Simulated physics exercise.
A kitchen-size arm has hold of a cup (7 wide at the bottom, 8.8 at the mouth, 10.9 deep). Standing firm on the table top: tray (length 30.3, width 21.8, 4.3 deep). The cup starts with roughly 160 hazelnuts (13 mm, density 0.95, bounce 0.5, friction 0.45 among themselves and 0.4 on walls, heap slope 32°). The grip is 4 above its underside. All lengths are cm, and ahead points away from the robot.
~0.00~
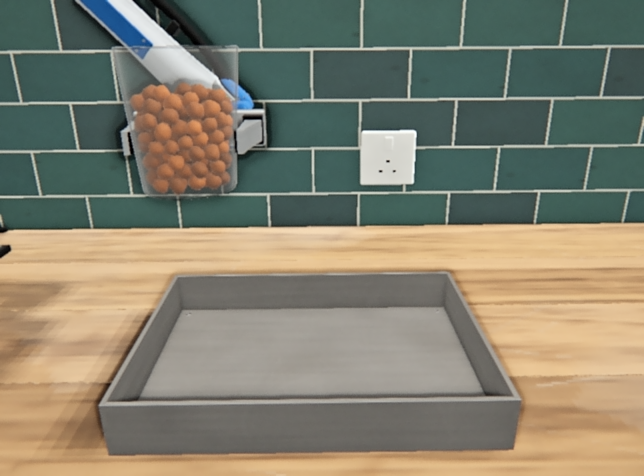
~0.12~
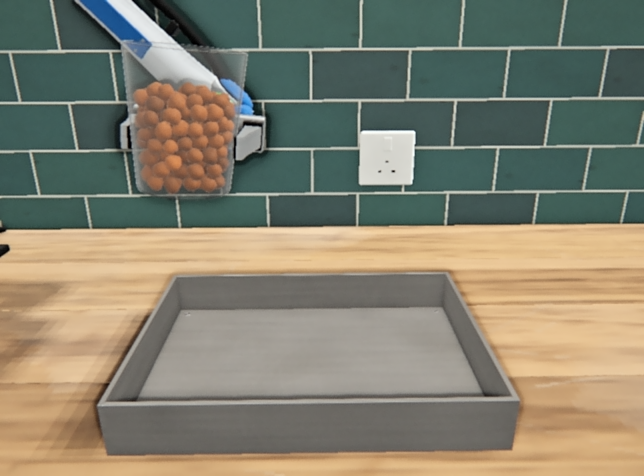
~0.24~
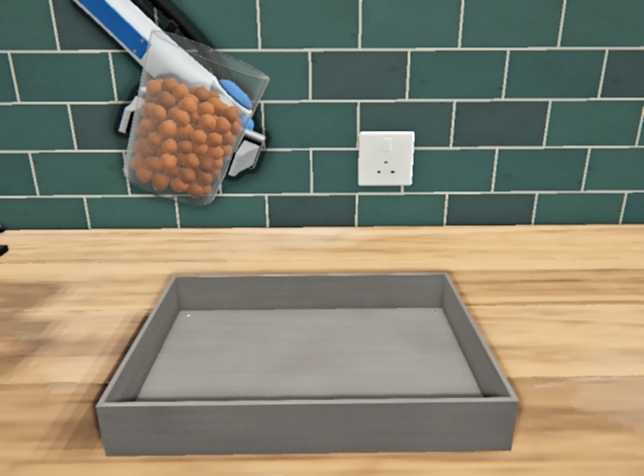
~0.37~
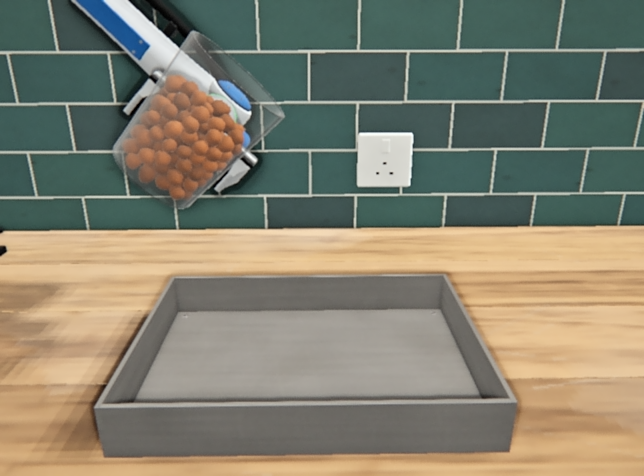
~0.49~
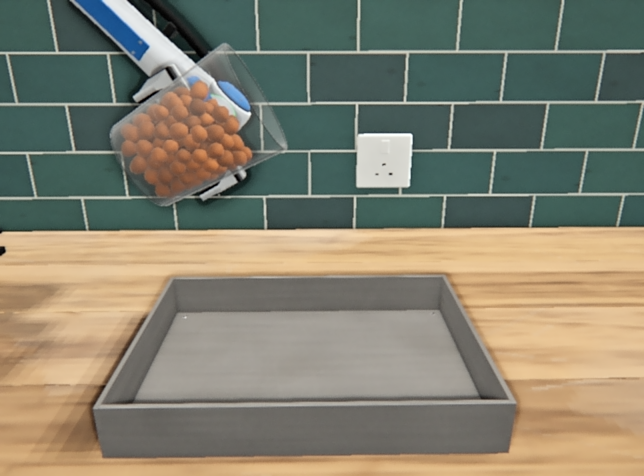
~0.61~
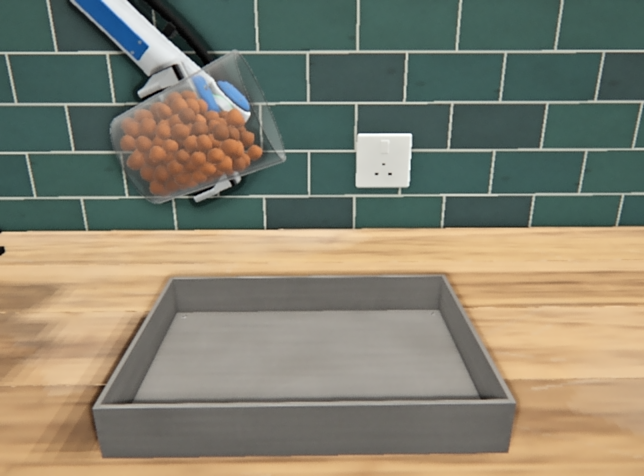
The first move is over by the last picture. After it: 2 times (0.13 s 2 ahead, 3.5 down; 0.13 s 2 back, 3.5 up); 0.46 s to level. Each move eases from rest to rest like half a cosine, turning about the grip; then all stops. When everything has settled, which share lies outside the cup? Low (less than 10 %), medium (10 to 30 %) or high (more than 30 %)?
Share outside the cup: Low (less than 10 %).
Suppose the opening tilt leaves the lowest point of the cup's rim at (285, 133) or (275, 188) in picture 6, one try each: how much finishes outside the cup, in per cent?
About 0 and 30 per cent.
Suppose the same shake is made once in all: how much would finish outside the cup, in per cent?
It would be near 0 per cent.
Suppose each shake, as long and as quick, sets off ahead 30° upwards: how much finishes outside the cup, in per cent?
About 35 per cent.
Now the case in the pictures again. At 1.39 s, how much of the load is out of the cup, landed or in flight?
Some 0 per cent.
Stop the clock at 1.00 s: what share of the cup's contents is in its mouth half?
Roughly 35 per cent.
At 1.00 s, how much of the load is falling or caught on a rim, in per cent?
Some 1 per cent.
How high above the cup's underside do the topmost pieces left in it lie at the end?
Some 10.0 cm.
After 1.00 s, tilted 67° forward, highest piece 21 above the table; 154 in the cup, 1 in flight or on a rim.
After 1.39 s, tilted 26° forward, highest piece 26 above the table; 154 in the cup, 1 in the tray.
After 1.79 s, level, highest piece 28 above the table; 154 in the cup, 1 in the tray.
After 2.84 s, level, highest piece 28 above the table; 154 in the cup, 1 in the tray.
In the end, 154 in the cup, 1 in the tray. That is 1 % outside the cup.
